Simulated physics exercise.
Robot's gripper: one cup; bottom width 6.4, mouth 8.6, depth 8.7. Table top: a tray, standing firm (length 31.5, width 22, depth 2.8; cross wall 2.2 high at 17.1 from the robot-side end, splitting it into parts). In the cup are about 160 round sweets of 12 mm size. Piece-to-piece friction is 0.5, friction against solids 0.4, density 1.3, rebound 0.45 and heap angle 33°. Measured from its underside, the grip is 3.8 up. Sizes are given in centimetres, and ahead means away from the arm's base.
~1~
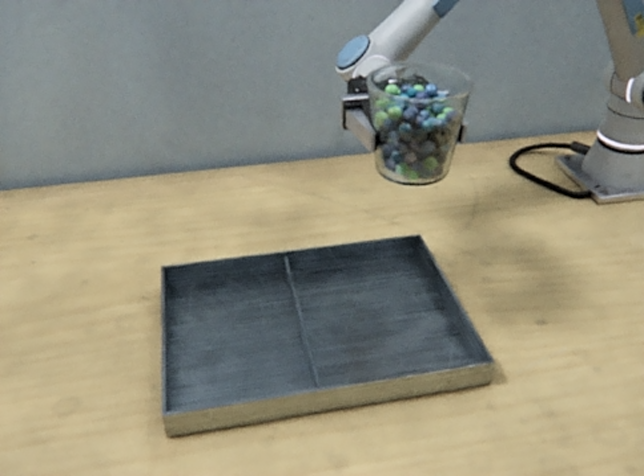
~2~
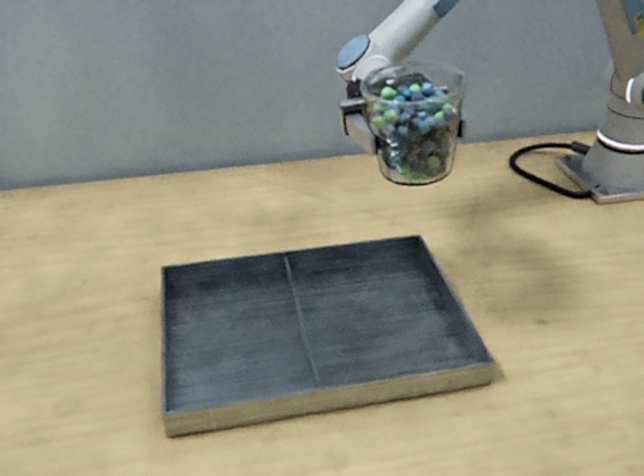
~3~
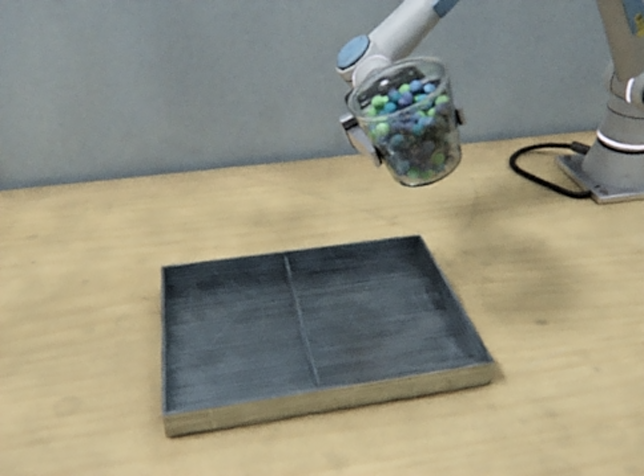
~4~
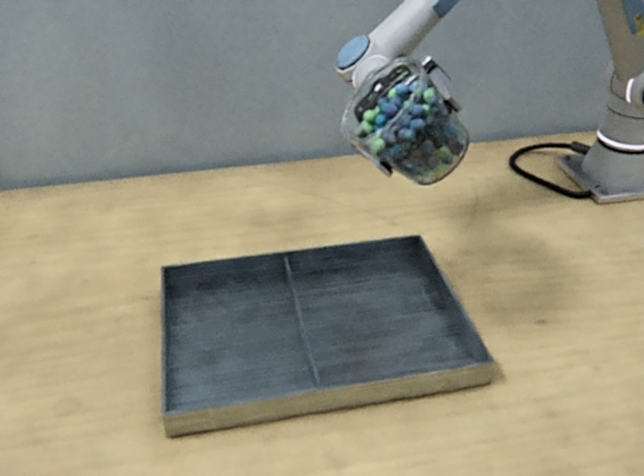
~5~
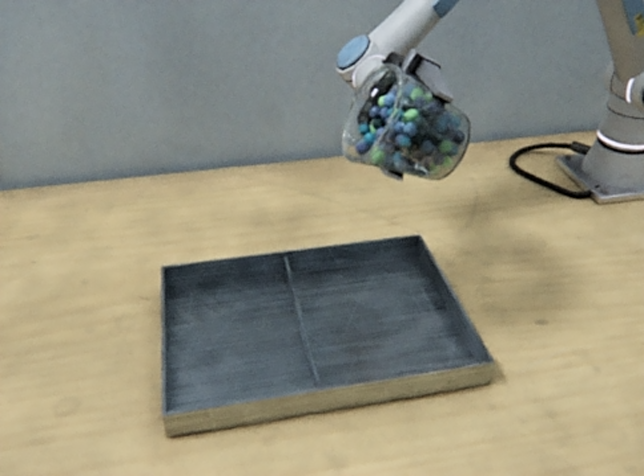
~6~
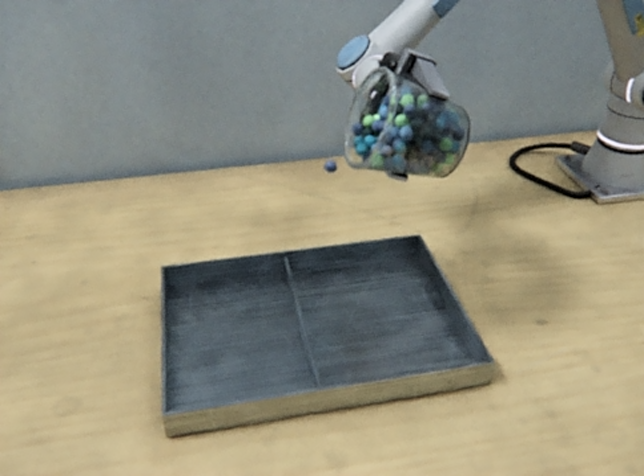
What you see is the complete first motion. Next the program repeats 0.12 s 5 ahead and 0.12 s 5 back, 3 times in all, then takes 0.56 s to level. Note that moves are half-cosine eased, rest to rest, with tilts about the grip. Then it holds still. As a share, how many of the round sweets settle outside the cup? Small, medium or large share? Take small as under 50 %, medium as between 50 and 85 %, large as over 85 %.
A medium share.
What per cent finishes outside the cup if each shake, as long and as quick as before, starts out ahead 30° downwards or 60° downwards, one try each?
Some 45 and 25 per cent.
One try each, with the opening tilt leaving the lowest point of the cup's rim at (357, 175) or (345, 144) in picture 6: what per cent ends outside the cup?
First try about 100 per cent, second try about 45 per cent.
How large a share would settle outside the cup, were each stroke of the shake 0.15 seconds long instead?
I'd expect some 65 per cent.
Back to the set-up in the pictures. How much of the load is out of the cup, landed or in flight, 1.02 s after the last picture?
Share gone by then: Near 75 %.
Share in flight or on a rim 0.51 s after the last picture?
Around 20 per cent of the load.
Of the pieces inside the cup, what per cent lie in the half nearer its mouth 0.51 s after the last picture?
Estimate: Around 55 %.
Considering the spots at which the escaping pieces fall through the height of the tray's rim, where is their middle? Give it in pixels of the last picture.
Around (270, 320).
Then, 0.51 s after the last picture, tilted 68° forward, highest piece 24 above the table; 61 in the far-side part, 55 in the cup, 16 in the robot-side part, 32 in flight or on a rim.
Then, 1.02 s after the last picture, tilted 29° forward, highest piece 25 above the table; 90 in the far-side part, 38 in the cup, 32 in the robot-side part, 4 on the table or floor.
Then, 1.48 s after the last picture, level, highest piece 24 above the table; 90 in the far-side part, 38 in the cup, 32 in the robot-side part, 4 on the table or floor.
Then, 2.53 s after the last picture, level, highest piece 24 above the table; 90 in the far-side part, 38 in the cup, 32 in the robot-side part, 4 on the table or floor.
Final count, 90 in the far-side part, 38 in the cup, 32 in the robot-side part, 4 on the table or floor. That is 77 % outside the cup.
